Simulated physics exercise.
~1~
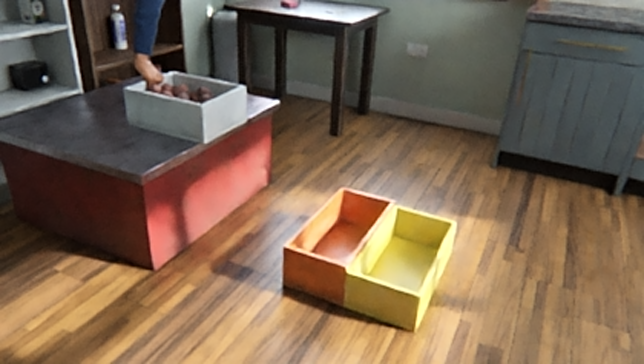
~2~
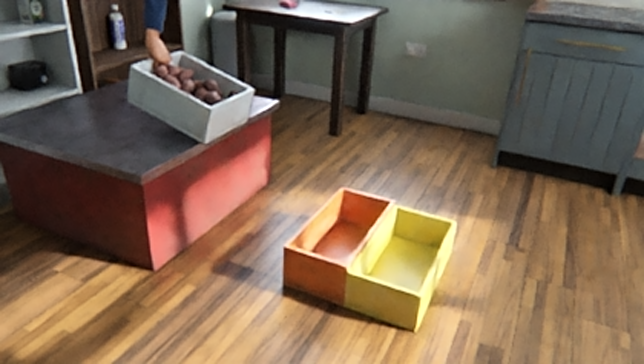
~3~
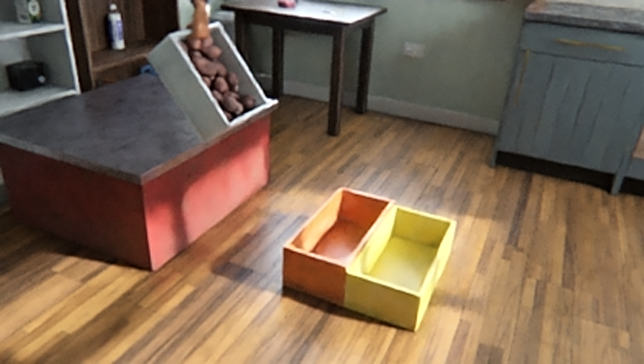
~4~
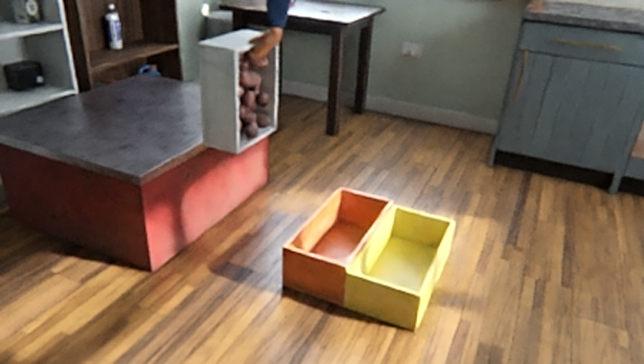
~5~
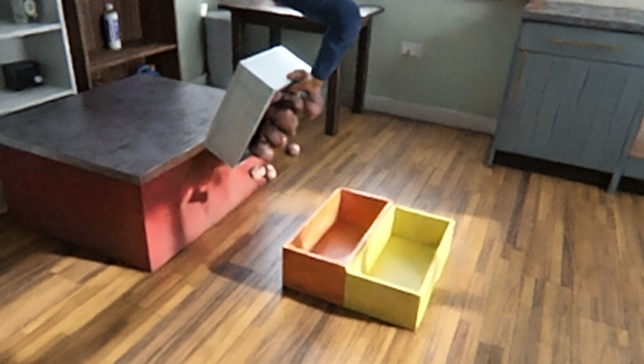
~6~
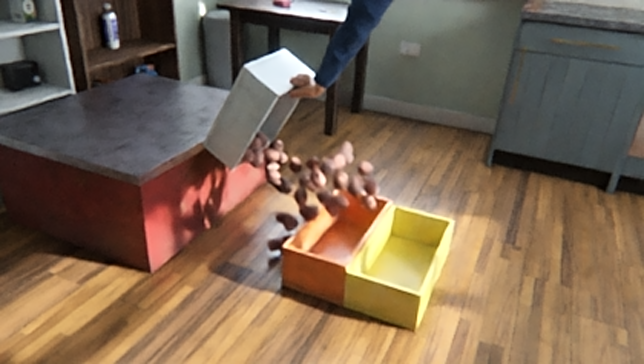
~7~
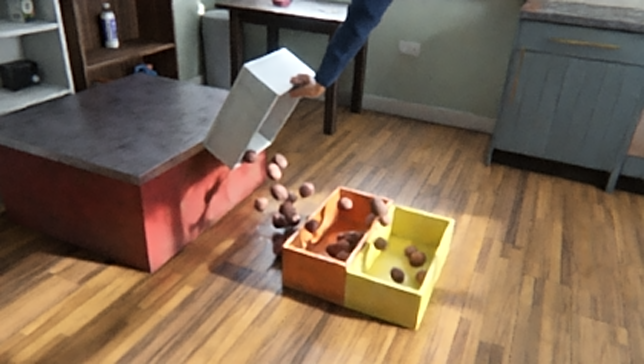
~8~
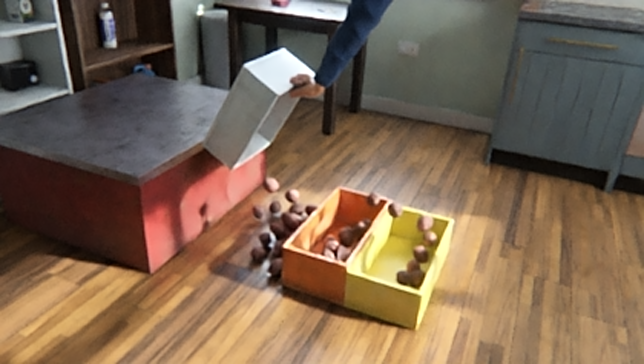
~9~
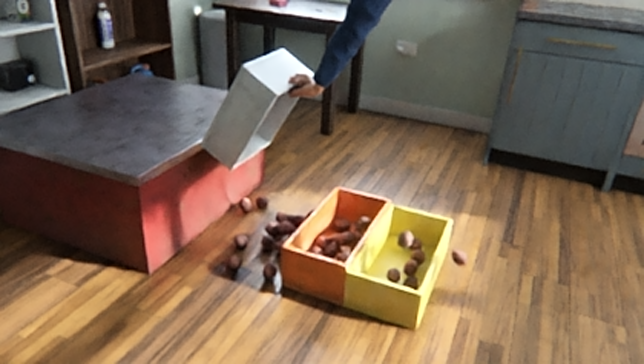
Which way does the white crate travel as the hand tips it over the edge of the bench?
The white crate moves to the right as it is tipped over.
